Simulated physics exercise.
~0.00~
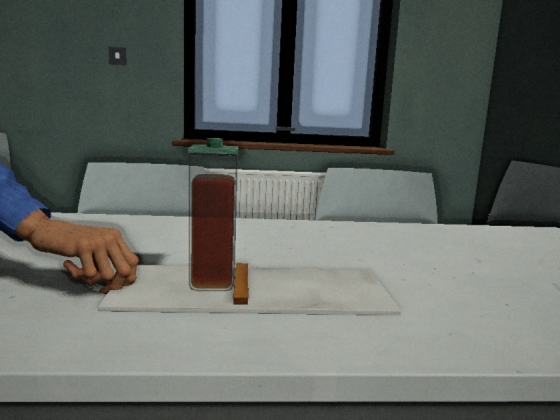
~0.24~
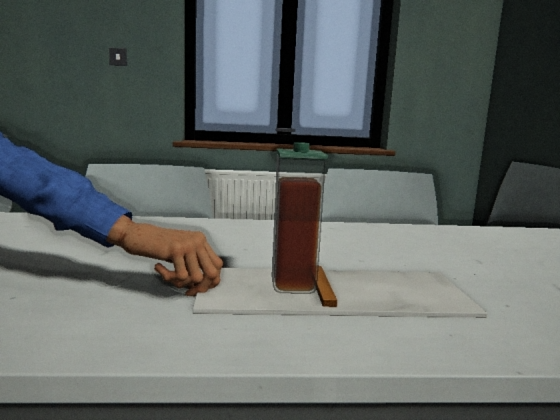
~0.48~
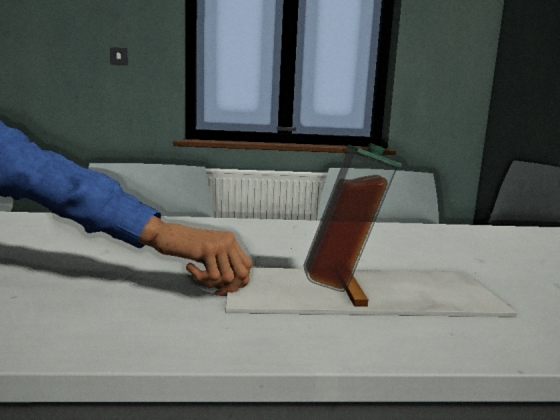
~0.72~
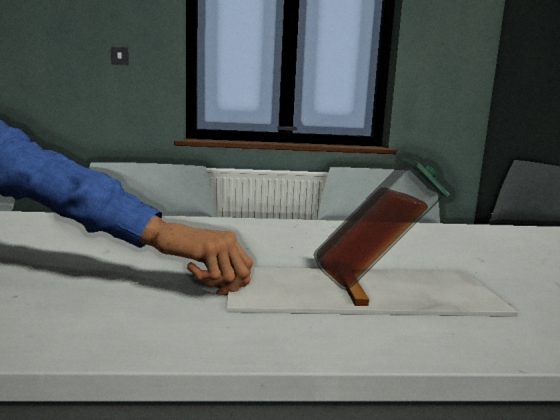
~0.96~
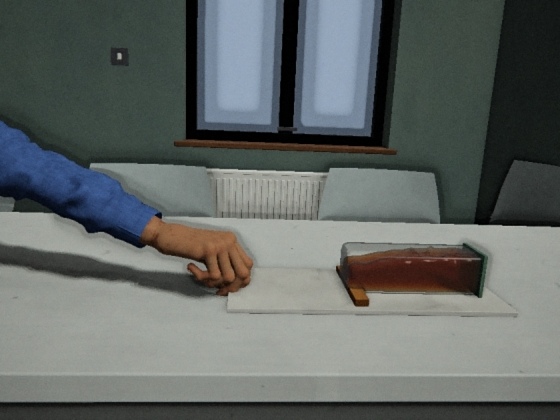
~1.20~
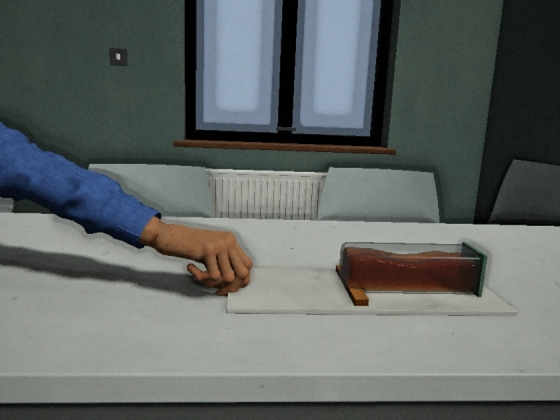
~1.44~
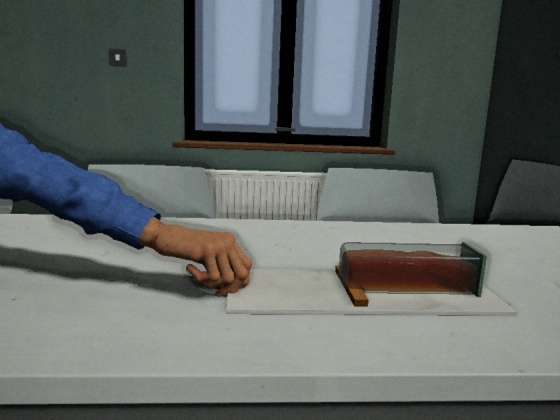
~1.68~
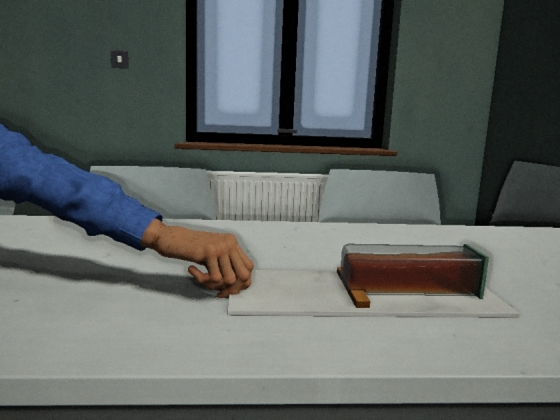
Square bottle of tea toppling rightward over a wooden batten as a hand slides its board right and stops, ending on its side.
